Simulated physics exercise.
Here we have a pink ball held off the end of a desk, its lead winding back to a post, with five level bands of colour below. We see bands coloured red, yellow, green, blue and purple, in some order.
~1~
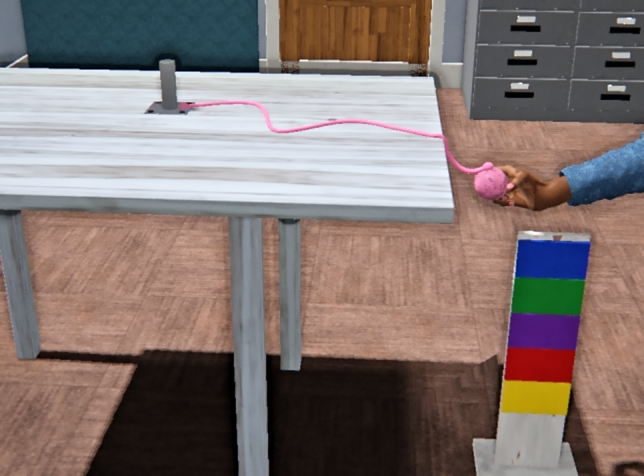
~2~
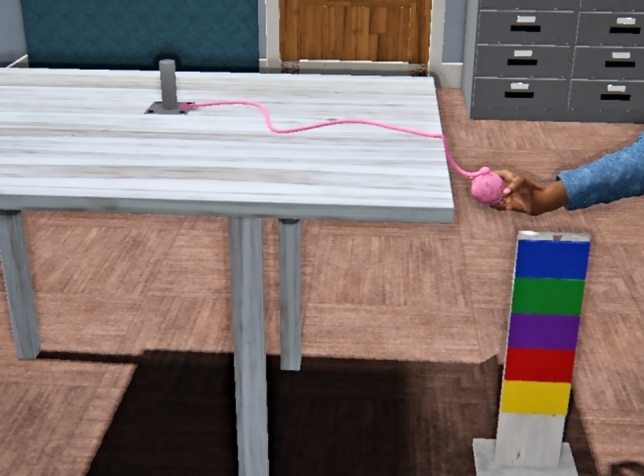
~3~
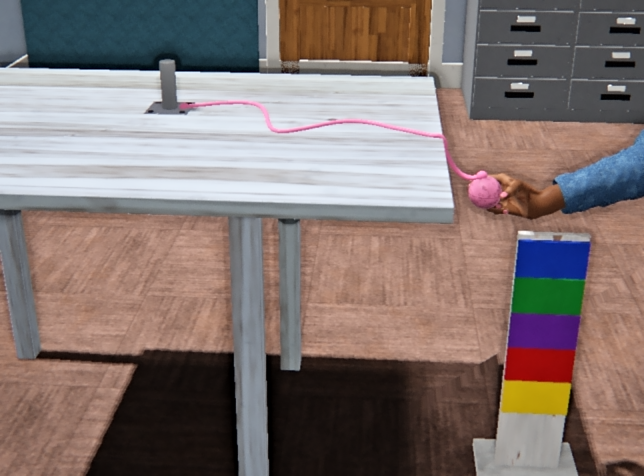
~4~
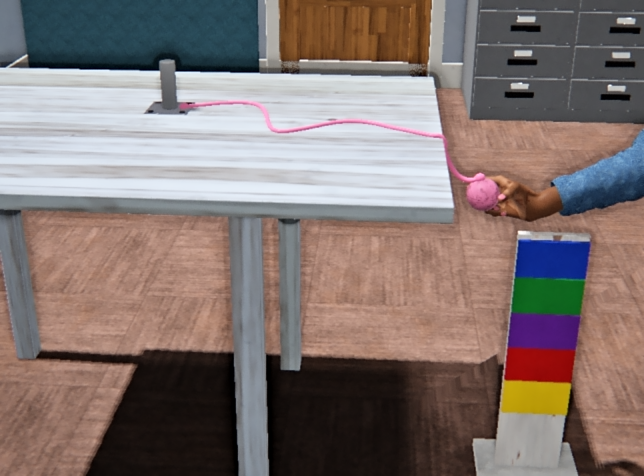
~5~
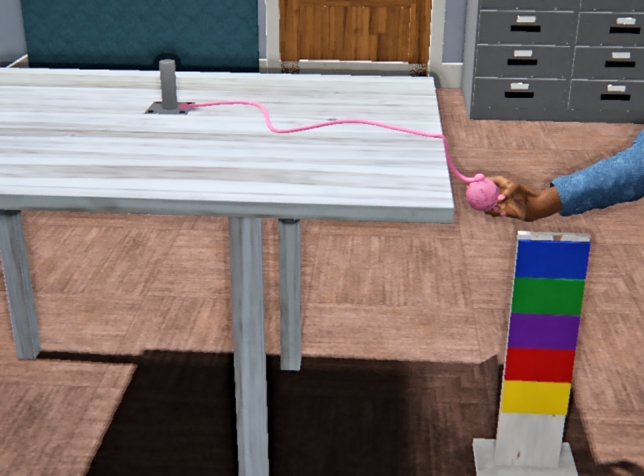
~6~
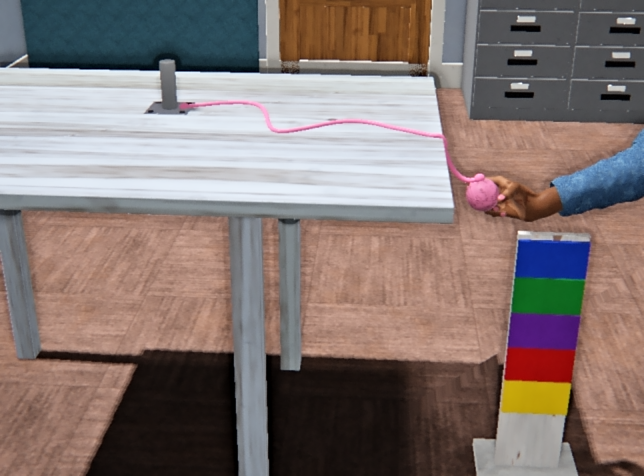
A pink ball, held in a hand just off the right end of a pale desk, shifts very slightly left and down, then stays still. Its pink lead lies in a wavy line across the desktop to a small grey post, and a stand with blue, green, purple, red and yellow bands remains below.
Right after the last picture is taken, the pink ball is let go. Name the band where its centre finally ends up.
Its centre finishes at the green band.
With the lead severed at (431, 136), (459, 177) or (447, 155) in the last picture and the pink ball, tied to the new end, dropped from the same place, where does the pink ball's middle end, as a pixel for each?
The three cuts give roughly (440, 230), (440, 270) and (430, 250) respectively.
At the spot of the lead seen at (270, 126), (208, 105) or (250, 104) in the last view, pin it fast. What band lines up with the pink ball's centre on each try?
Answer: Blue, green and green, in that order.
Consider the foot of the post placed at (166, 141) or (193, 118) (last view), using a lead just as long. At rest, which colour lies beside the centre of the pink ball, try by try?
Result per try, in order: Purple / purple.
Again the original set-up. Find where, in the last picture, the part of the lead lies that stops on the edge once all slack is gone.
The spot located at (371, 123) in the last picture.
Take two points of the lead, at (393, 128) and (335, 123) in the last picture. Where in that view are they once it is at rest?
The first finishes about (442, 167) and the second about (409, 131).
A little later, ball near (451, 290); level with green.
Next, ball near (422, 288); level with green.
When it is over, ball near (437, 292); level with green. The lead holds its middle at green.
